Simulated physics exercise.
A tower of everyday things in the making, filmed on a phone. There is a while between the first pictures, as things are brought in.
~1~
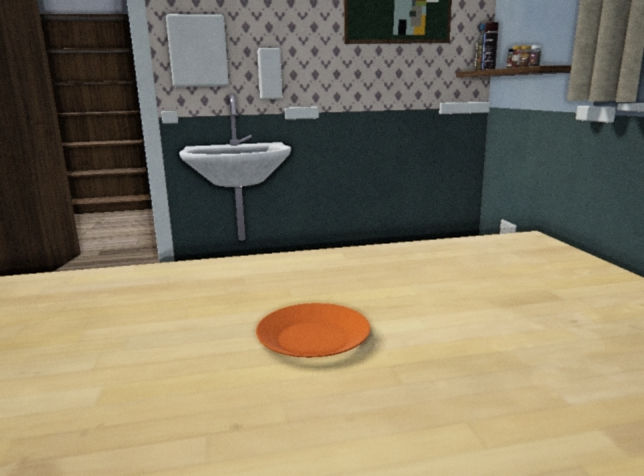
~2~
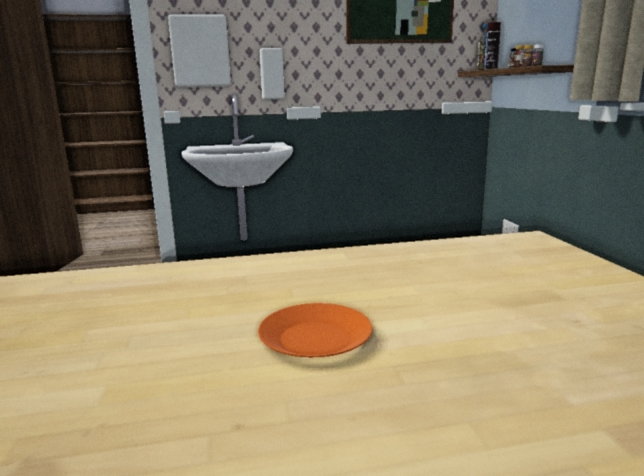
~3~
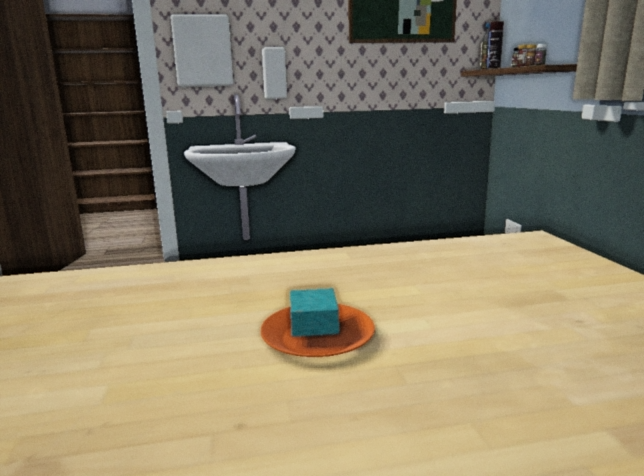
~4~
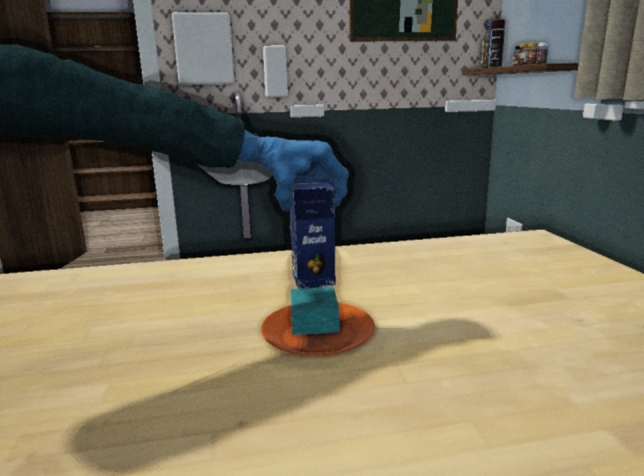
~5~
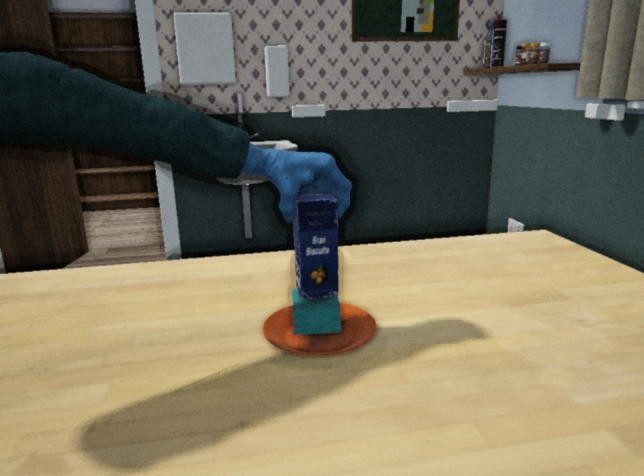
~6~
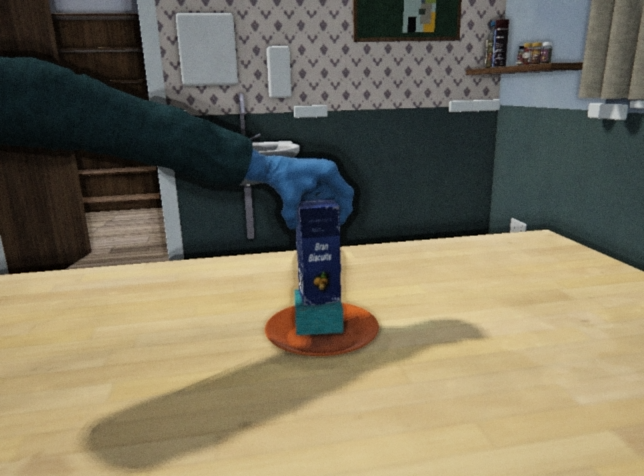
In a room with a wall sink and patterned wallpaper, an orange plate sits alone on a pale wooden table. A teal block then appears on the plate. Next, a blue-gloved hand reaches in from the left, holding a dark blue carton upright over the block, and lowers it slightly into place.
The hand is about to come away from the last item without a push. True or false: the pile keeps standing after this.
True.
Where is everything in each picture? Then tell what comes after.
The last thing is not in view yet; orange plate (313, 333), in the first frame.
The last thing is not in view yet; orange plate (315, 333), in the second frame.
The last thing is not in view yet; orange plate (318, 333), in the third frame.
Still above its spot; blue carton (312, 234); orange plate (318, 331), in the fourth frame.
Still above its spot; blue carton (316, 245); orange plate (320, 331), in the fifth frame.
In place under the hand; blue carton (318, 251); orange plate (322, 332), in the sixth frame.
Then, 0.20 s on from there, no change.
Then, 0.40 s on from there, blue carton resting near (318, 252).
In the end, all 3 unmoved. At the end, from the last picture's camera, blue carton near (318, 252). The pile stays up.
